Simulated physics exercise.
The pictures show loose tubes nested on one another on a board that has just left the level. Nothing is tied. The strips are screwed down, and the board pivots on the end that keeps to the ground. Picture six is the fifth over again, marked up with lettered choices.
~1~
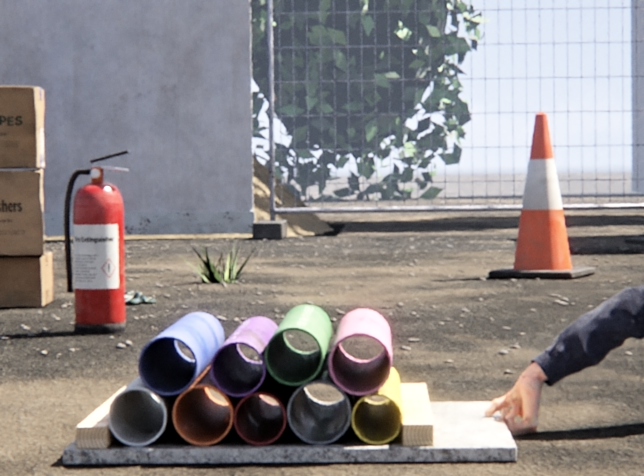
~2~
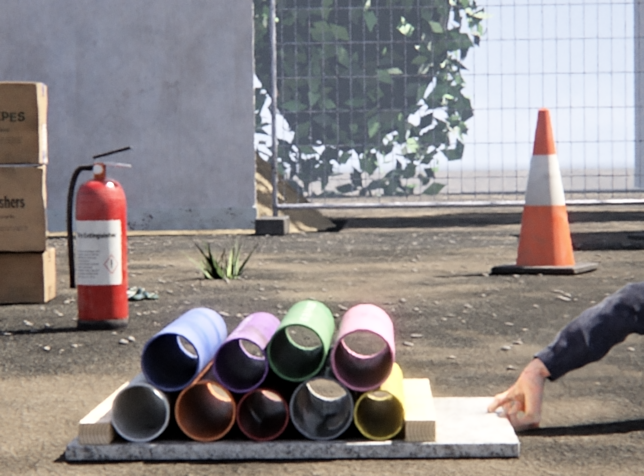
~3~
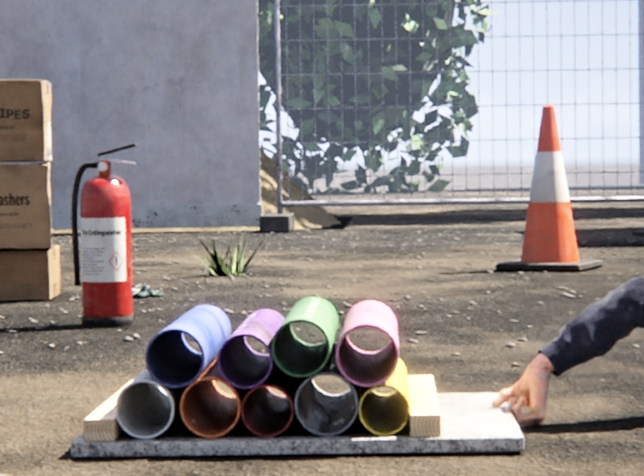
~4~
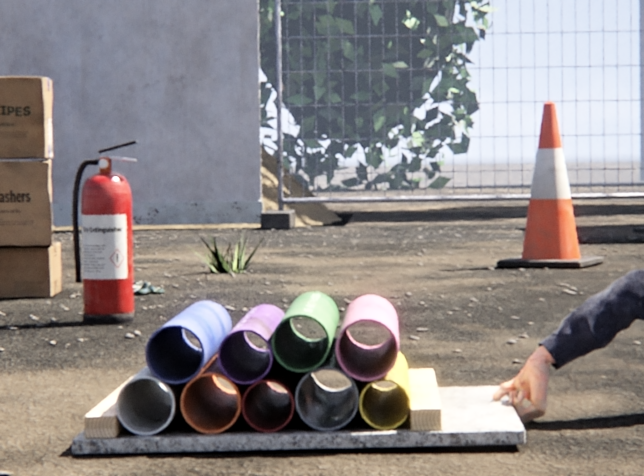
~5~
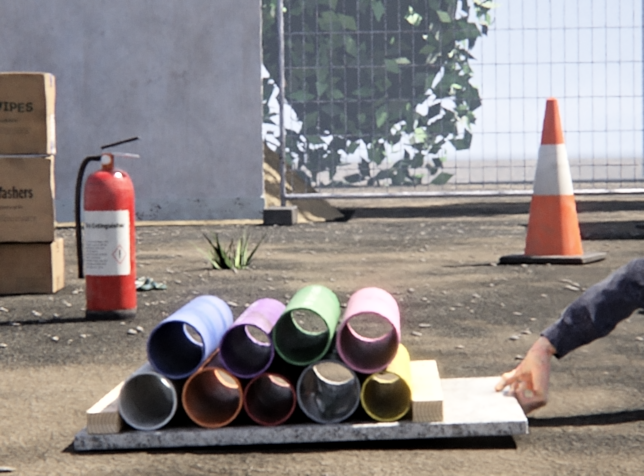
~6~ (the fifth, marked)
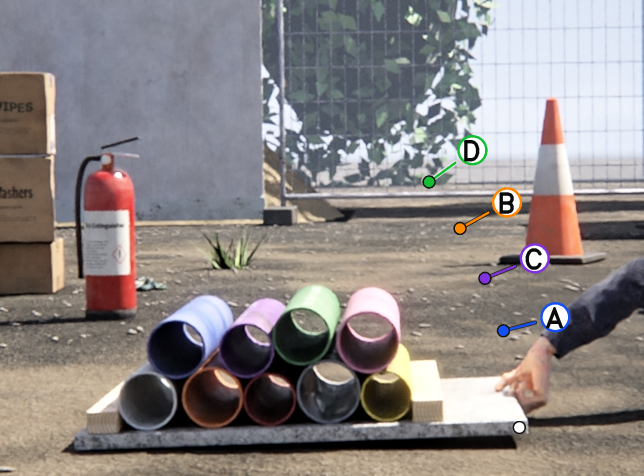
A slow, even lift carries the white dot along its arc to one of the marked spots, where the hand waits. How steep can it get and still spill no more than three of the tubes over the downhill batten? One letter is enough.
It can be raised to D.
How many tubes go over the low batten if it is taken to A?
At A the number is none.
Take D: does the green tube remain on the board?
No.
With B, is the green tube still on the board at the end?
The green tube: No.
On the marked copy, A at (503, 331); B at (460, 229); C at (485, 278); D at (429, 182); the white dot at (519, 427).
With D. Early on, board at 20°.
Further on, board at 35°.
At the end, board at 35°, three over the low batten (blue, purple, green).
As for the rest, A none over the low batten; B three over the low batten (blue, purple, green); C none over the low batten.
